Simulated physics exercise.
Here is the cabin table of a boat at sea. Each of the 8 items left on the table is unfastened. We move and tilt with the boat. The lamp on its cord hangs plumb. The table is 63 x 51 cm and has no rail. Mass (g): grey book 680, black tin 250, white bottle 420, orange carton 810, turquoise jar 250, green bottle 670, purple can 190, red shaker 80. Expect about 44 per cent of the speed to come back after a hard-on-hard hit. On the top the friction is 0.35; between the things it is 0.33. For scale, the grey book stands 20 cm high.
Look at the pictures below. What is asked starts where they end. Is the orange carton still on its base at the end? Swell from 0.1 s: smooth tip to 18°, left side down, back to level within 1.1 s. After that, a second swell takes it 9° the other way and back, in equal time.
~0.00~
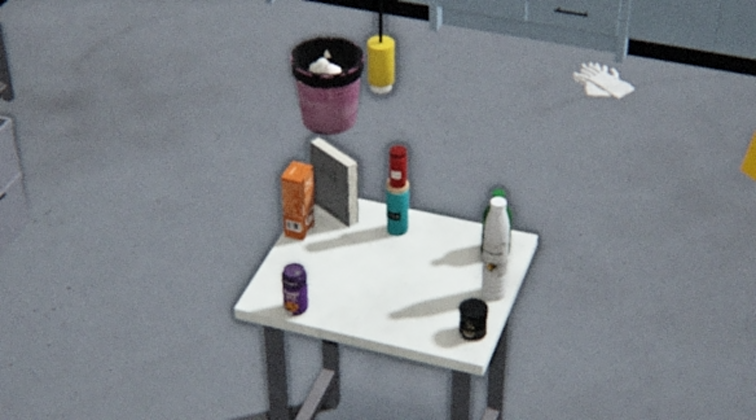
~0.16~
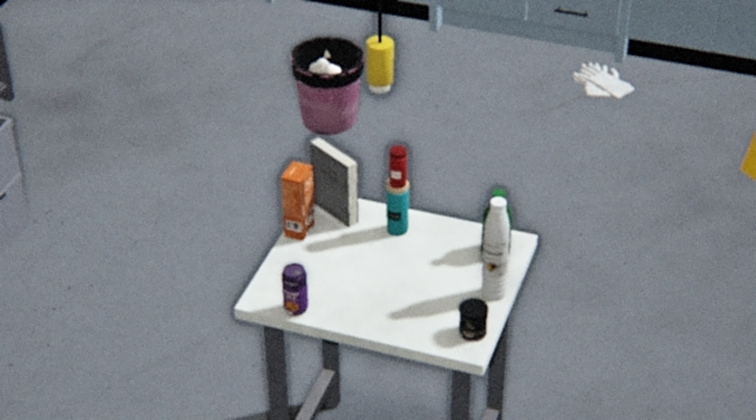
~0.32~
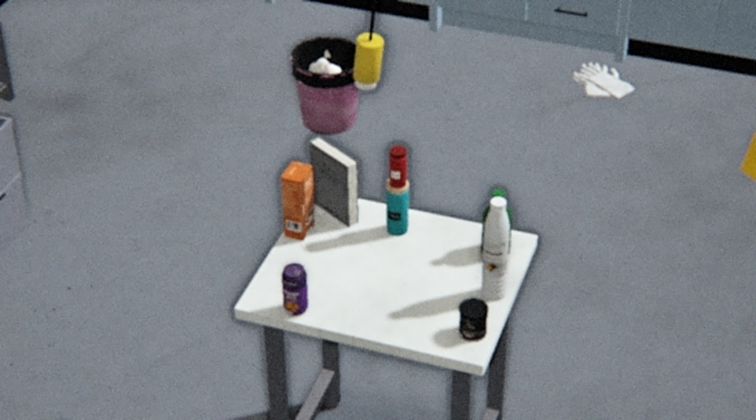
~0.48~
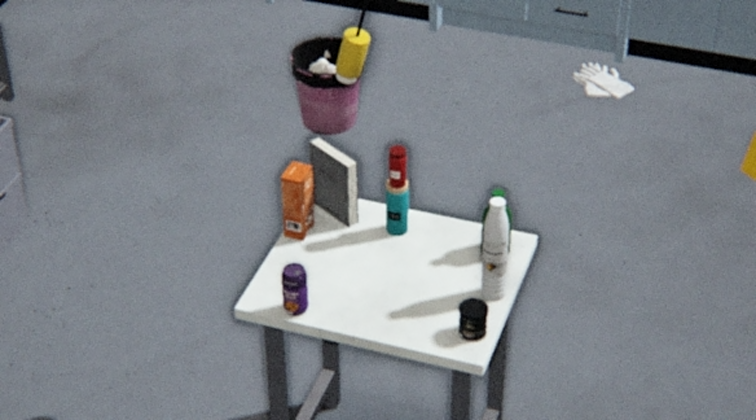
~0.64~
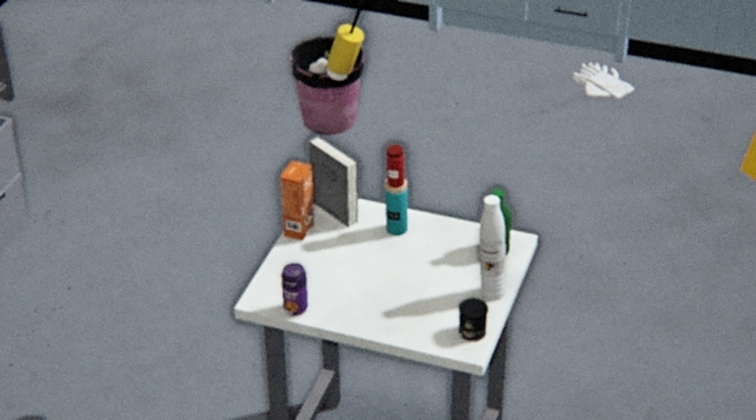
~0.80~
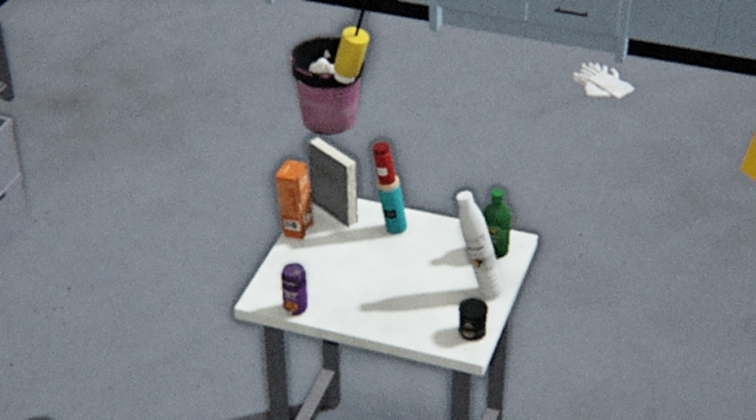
No.
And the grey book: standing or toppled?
Well, the grey book tumbles down.
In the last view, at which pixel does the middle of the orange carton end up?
About (323, 378).
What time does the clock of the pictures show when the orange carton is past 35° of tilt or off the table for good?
Somewhere about 1.1 s.
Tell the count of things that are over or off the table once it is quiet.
5 of them.
After 1.20 s, boat level; orange carton now off the table; white bottle on its side; turquoise jar 59° off its base.
After 1.50 s, floor tilted 5°, right side down; red shaker now off the table; grey book on its side; white bottle on its side.
After 1.80 s, floor tilted 9°, right side down; turquoise jar now off the table; grey book on its side; white bottle on its side.
After 2.20 s, floor tilted 1°, right side down; grey book on its side; white bottle on its side.
In the end (2.8 s), off the table and tipped over, orange carton, turquoise jar and red shaker; toppled on the table, grey book and white bottle; the other 3 under 5 cm from the start. At the end, from the last picture's camera, orange carton near (323, 378).
